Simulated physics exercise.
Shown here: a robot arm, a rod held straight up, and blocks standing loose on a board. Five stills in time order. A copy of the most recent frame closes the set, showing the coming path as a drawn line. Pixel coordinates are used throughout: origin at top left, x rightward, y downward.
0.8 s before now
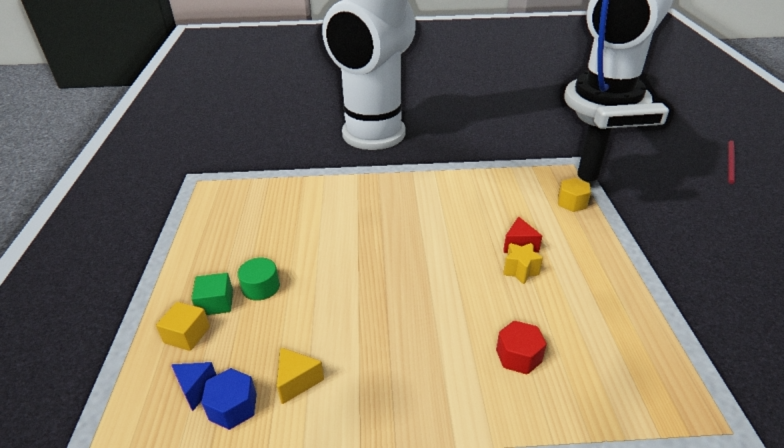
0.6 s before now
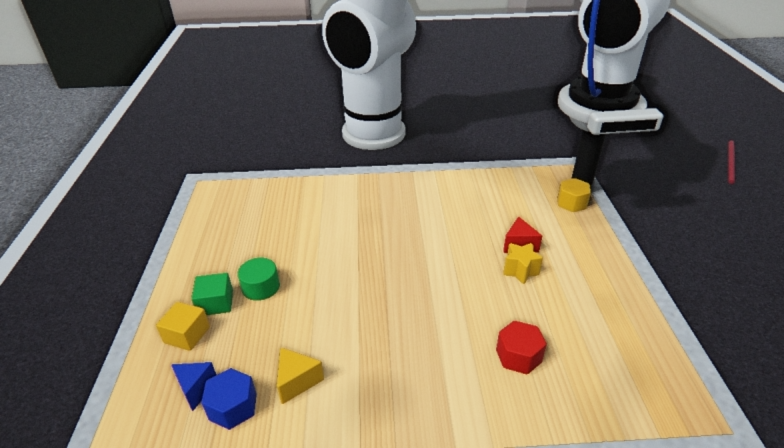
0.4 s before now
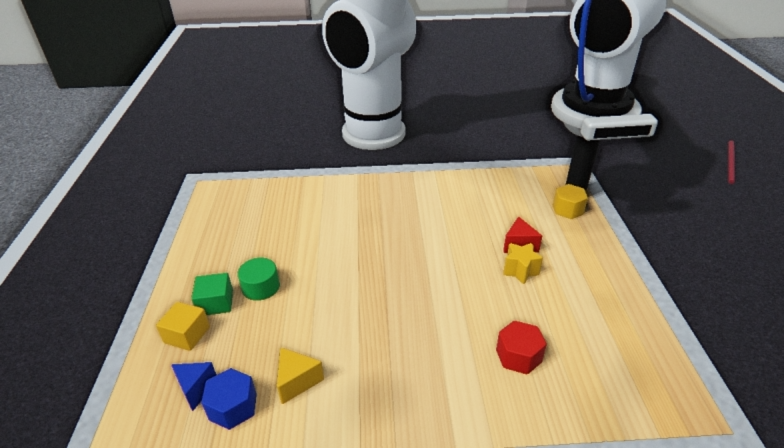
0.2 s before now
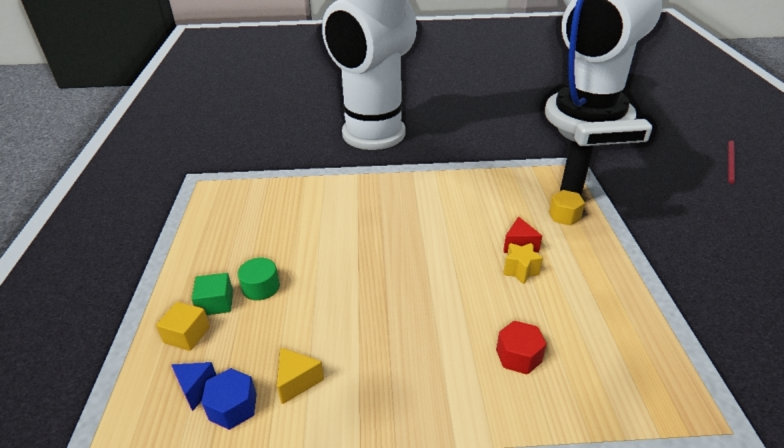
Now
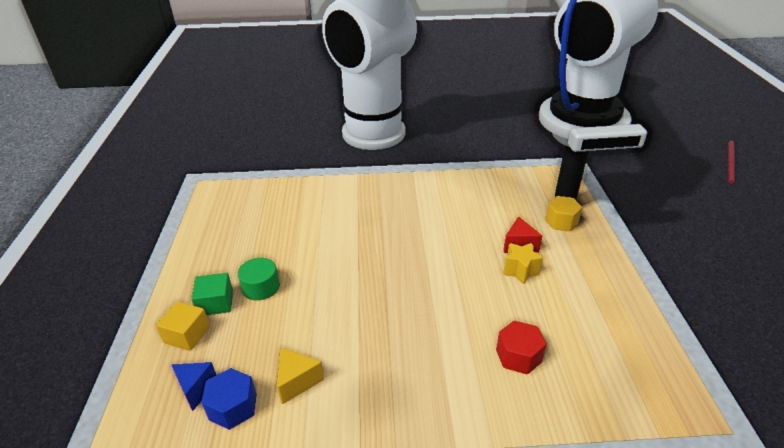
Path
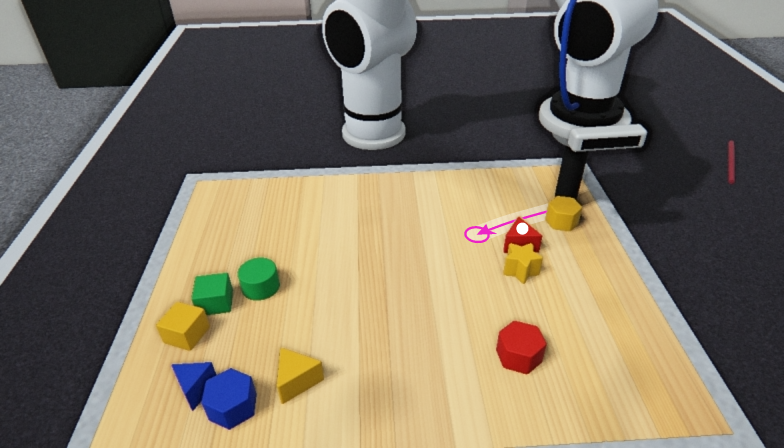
On a wooden board, a robot arm's rod slowly pushes a yellow block slightly down-left.
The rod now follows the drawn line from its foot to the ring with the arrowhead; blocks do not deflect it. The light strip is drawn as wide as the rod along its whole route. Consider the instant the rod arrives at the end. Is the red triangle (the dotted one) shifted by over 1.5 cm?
I expect not.
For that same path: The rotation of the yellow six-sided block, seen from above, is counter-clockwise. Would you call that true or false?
The claim holds.
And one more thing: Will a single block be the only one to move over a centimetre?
I expect so.
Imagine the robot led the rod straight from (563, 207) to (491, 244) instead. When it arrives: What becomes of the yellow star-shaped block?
It does get moved.
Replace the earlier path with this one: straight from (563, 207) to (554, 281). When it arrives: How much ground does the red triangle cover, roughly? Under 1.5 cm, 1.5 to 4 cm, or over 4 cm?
Short: Under 1.5 cm.
Drawn move, from (563, 207) via (520, 219), ending at (477, 235); the dot is on the red triangle.
The first path, step by step. One third of the way, rod at (536, 206); yellow six-sided block at (560, 211), turned 35° anticlockwise.
Two thirds of the way, rod at (507, 215); yellow six-sided block at (560, 211), turned 35° anticlockwise.
At the end, rod at (478, 225); red triangle still; yellow six-sided block at (560, 211), turned 35° anticlockwise.
